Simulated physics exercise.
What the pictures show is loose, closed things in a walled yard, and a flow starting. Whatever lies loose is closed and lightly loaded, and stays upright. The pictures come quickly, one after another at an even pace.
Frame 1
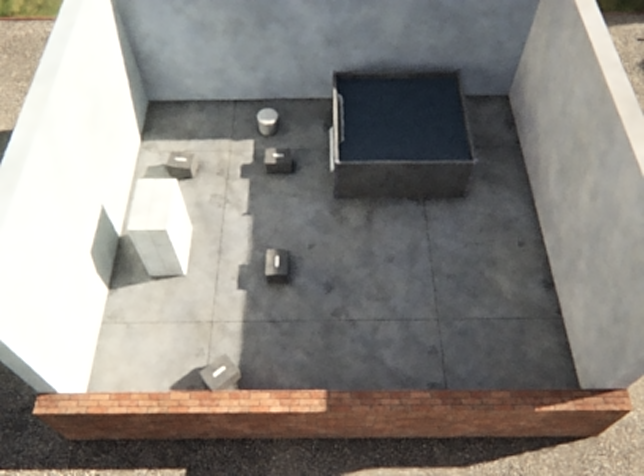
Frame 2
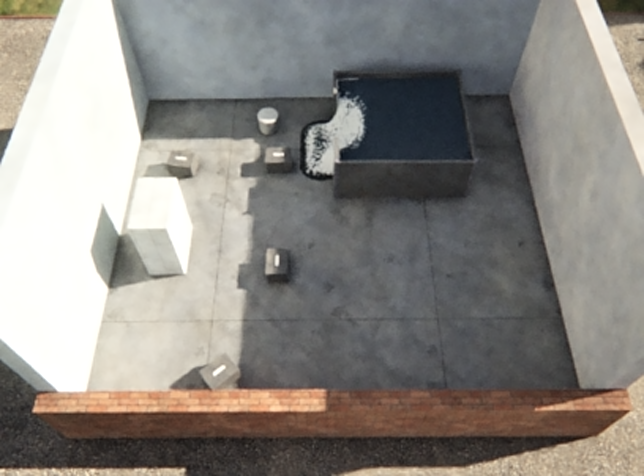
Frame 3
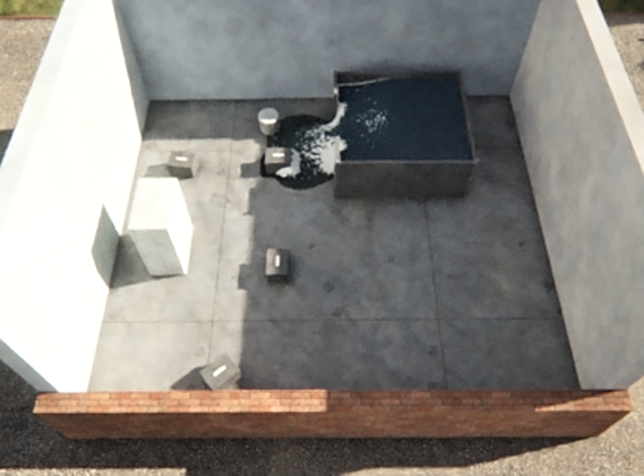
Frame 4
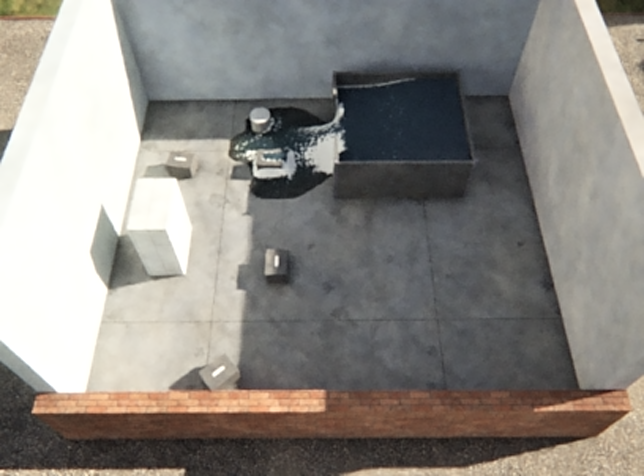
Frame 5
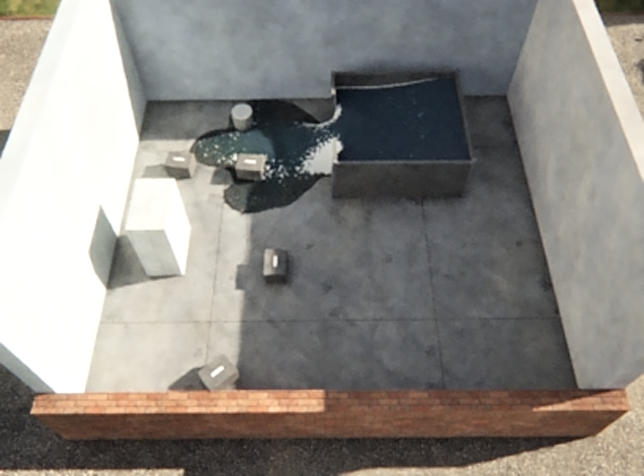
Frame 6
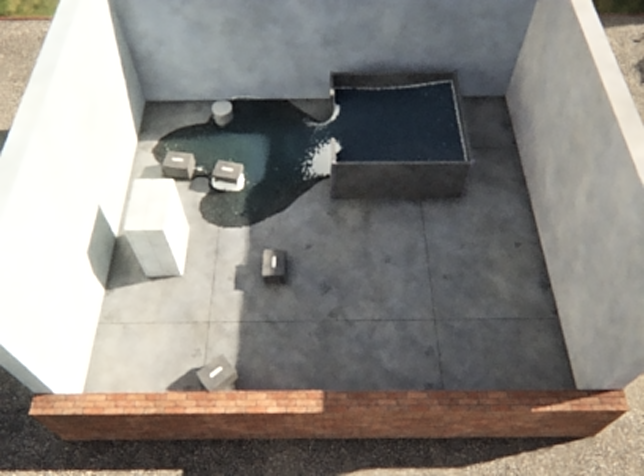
In a walled yard, water pours leftward from a raised tank, pushing a pail and box left.
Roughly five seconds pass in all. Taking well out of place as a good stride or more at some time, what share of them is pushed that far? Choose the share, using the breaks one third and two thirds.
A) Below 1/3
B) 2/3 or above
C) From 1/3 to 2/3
Answer: B.
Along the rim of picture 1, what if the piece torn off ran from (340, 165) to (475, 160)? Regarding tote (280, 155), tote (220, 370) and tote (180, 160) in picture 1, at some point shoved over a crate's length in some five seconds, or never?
Lab note - in sequence: Did not travel far; travelled far enough; did not travel far.
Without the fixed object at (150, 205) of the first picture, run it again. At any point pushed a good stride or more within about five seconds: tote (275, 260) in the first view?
Here's how it plays out: Didn't get there.
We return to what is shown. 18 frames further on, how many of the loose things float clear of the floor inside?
Result - 3.
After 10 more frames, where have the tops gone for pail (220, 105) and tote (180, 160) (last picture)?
Close to pixel (149, 106) and pixel (142, 192).
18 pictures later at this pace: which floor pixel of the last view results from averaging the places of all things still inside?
Centre estimate: Around (191, 278).
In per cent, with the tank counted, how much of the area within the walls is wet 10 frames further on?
It comes to some 45 in a hundred.
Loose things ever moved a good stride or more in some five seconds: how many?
I get 5.
A moment on, 2 of 5 are well off their spots; 0 afloat.
Next, 3 of 5 are well off their spots; 2 afloat.
Later, 3 of 5 are well off their spots; 3 afloat.
In the end, 5 of 5 are well off their spots, and 5 have been at some point; 4 afloat.
